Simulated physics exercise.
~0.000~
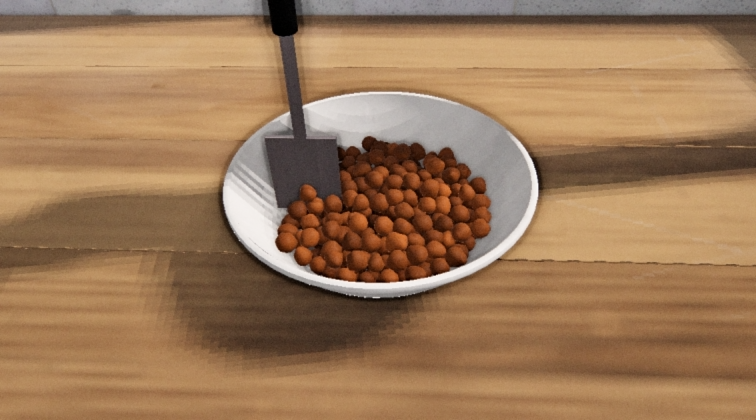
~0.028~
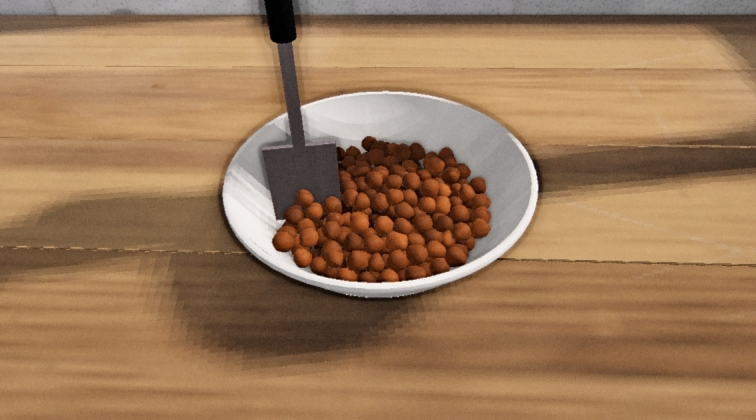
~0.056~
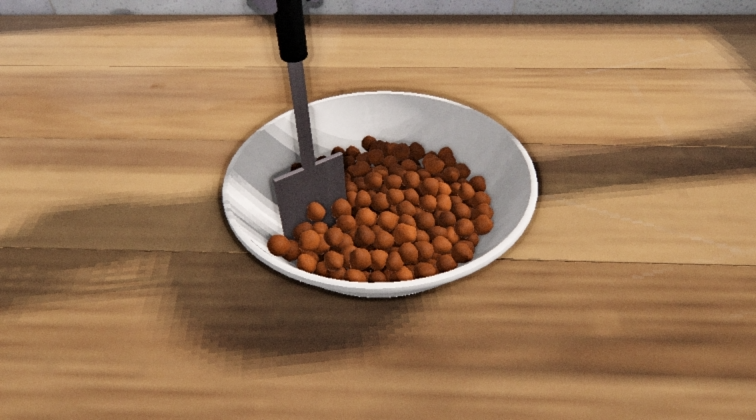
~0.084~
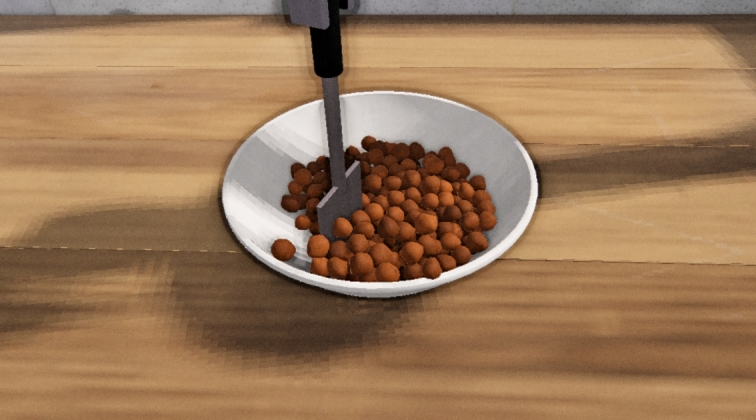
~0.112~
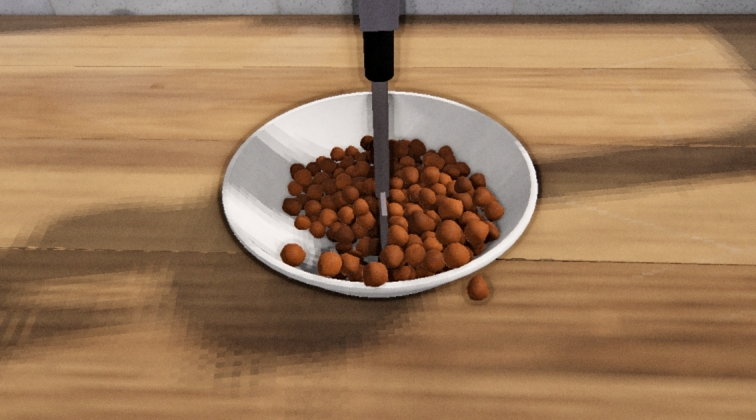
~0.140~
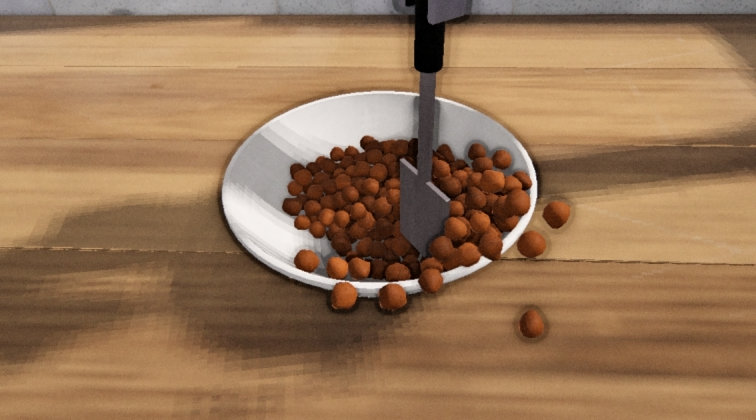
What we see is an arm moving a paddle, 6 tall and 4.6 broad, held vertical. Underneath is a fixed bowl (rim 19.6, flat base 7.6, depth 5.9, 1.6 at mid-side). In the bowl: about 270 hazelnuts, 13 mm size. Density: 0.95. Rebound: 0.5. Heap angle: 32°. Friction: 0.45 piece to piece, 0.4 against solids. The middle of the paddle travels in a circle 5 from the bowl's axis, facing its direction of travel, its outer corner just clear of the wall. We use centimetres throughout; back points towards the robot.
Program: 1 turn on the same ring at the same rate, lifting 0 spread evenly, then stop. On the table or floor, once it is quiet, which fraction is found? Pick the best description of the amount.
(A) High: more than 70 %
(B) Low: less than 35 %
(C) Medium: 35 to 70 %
The answer is C.
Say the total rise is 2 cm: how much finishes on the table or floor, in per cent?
Roughly 25 per cent.
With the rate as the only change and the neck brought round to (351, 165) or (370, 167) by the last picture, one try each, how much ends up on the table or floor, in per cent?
It comes to roughly 25 per cent and then 30 per cent.
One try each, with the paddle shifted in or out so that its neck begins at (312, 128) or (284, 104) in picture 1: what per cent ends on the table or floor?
First try about 45 per cent, second try about 30 per cent.
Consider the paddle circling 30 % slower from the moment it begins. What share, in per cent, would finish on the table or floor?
30 per cent.
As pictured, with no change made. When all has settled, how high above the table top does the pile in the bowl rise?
Around 5.5 cm above the table.
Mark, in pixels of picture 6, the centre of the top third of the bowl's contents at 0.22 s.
(435, 142), roughly.
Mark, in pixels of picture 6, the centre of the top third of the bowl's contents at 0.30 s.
I'd put it close to (326, 127).
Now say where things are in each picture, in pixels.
In the first frame, the paddle neck at (297, 117), 0° round; upper third of the load around (394, 200), from x 285 to 480, top at y 145; 274 in the bowl.
In the second frame, the paddle neck at (296, 125), 10° round; upper third of the load around (390, 200), from x 285 to 480, top at y 145.
In the third frame, the paddle neck at (306, 145), 38° round; upper third of the load around (387, 213), from x 280 to 485, top at y 145.
In the fourth frame, the paddle neck at (337, 162), 67° round; upper third of the load around (394, 221), from x 285 to 485, top at y 145.
In the fifth frame, the paddle neck at (382, 167), 96° round; upper third of the load around (417, 221), from x 290 to 495, top at y 145; 269 in the bowl, 5 in flight or on the tool.
In the sixth frame, the paddle neck at (425, 157), 125° round; upper third of the load around (455, 206), from x 290 to 555, top at y 145; 264 in the bowl, 10 in flight or on the tool.
After 0.22 s, 211° round, highest piece 13 above the table; 228 in the bowl, 46 in flight or on the tool.
After 0.30 s, 296° round, highest piece 12 above the table; 198 in the bowl, 18 on the table or floor, 58 in flight or on the tool.
After 0.54 s, 0° round, highest piece 6 above the table; 156 in the bowl, 118 on the table or floor.
After 1.24 s, 0° round, highest piece 6 above the table; 156 in the bowl, 118 on the table or floor.
In the end, 156 in the bowl, 118 on the table or floor. That is 43 % on the table or floor.
